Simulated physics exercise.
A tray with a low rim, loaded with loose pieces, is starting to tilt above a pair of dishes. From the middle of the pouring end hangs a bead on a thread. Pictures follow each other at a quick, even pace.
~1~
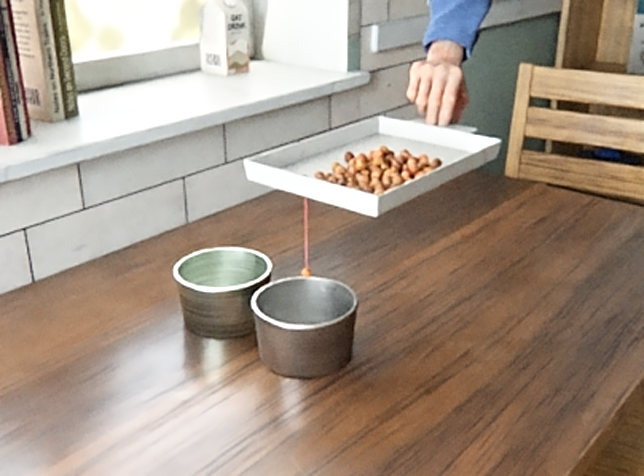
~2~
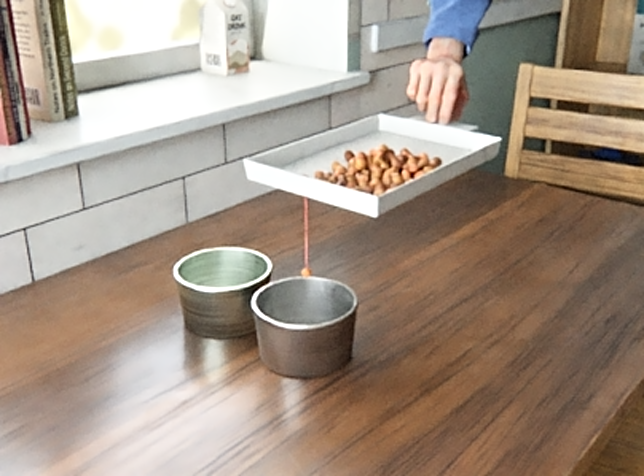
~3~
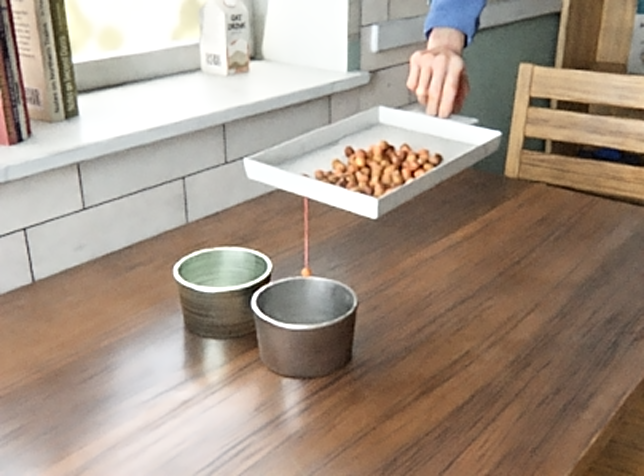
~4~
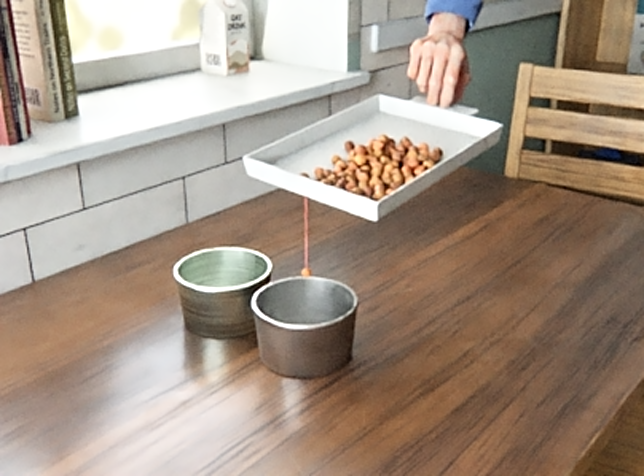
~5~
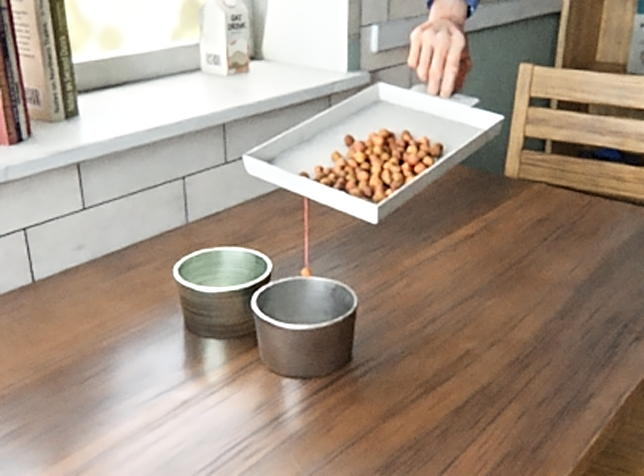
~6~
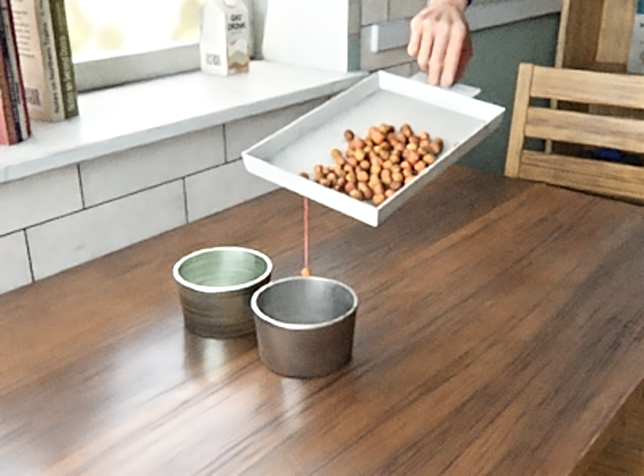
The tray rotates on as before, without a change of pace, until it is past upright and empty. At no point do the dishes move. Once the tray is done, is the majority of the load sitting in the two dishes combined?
No, only a minority is there.
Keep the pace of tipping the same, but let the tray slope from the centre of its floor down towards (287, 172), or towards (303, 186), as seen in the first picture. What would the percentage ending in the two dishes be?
70 % and 60 %.
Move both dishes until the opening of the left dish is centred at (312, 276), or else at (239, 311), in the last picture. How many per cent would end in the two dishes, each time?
It comes to near 50 per cent the first time and near 10 per cent the second time.
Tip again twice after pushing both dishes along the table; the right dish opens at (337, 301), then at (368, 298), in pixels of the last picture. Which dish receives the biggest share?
Trial one goes to the one to the right, trial two to the one to the right.
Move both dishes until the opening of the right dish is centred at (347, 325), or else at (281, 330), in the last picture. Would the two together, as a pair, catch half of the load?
Result, first setup: A majority share; second setup: A minority share.
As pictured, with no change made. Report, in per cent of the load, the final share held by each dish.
Left dish around 0 percent; right dish around 30 percent.
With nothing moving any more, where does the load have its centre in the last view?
About (344, 369).
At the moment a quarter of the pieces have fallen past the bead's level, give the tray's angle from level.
About 110 degrees.
Shortly afterwards, tray tipped steeply; all but a few on the tray; only a few in the air.
Next, tray tipped right over; all but a few on the tray; only a few outside both.
Some moments later, tray tipped past a quarter turn; near a third in the right dish; near two thirds outside both.
In the end, tray tipped past a quarter turn; near a third in the right dish; none at all in the left dish; near two thirds outside both.
